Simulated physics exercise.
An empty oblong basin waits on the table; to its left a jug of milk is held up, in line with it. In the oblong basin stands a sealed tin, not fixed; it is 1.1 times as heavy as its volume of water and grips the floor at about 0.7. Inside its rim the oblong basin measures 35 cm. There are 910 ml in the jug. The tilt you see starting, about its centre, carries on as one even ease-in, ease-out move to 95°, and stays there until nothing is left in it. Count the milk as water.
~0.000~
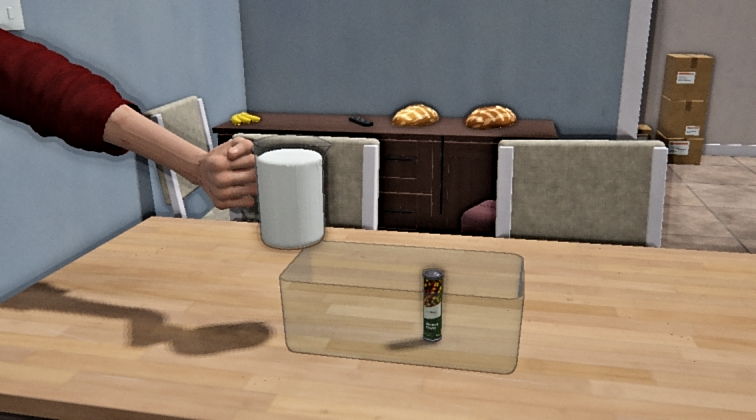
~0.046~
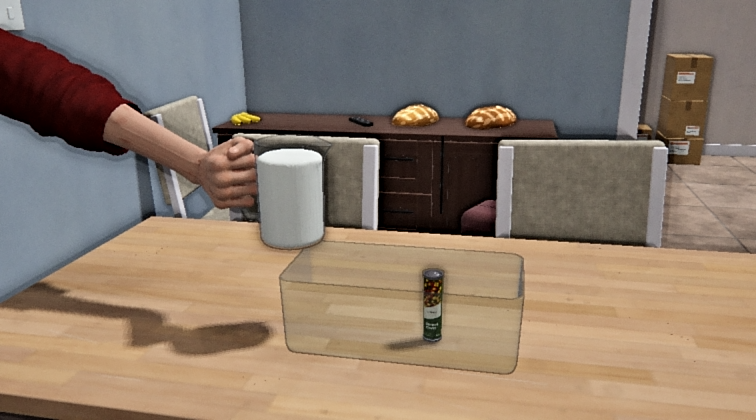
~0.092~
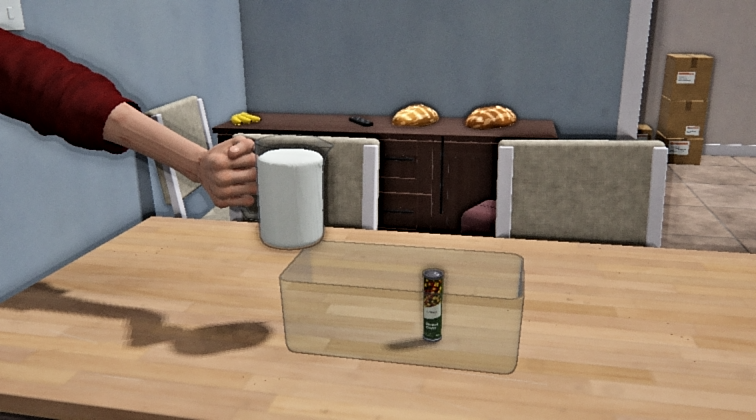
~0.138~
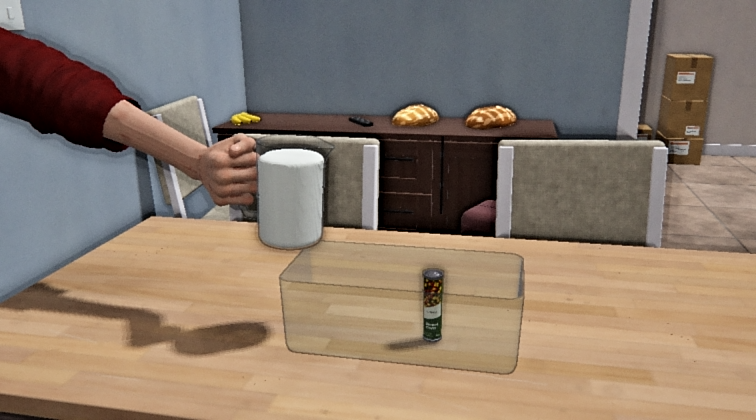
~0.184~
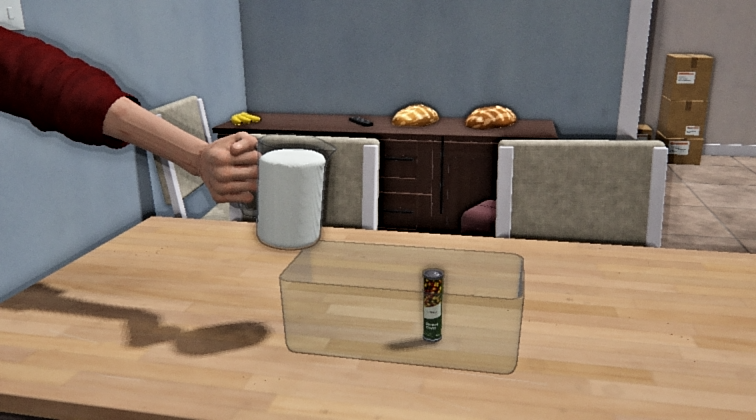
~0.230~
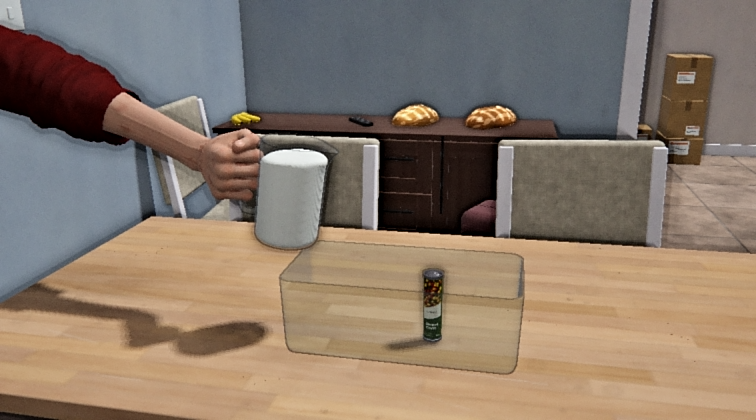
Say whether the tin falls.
It remains upright.
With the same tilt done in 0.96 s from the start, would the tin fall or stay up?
Then it stays up.
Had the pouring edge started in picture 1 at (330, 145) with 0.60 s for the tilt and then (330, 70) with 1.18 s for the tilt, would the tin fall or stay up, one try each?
First it remains upright; then it goes over.
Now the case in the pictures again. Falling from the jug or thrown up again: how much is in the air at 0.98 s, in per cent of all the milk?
Some 12 per cent.
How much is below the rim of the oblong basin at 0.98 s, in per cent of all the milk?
Some 30 per cent.
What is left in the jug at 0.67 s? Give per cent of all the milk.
Near 92 in a hundred.
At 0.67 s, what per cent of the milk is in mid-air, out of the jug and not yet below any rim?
Some 7 per cent.
Then, 0.67 s in, the tilt is 57° and 92 per cent is still to pour; the tin stands where it began.
Then, 0.98 s in, the tilt is 89° and 58 per cent is still to pour; the tin stands where it began.
Then, 1.32 s in, the tilt is 95° and 17 per cent is still to pour; the tin stands where it began.
Then, 1.68 s in, the tilt is 95° and 4 per cent is still to pour; the tin stands where it began.
Finally, the tin stands where it began.
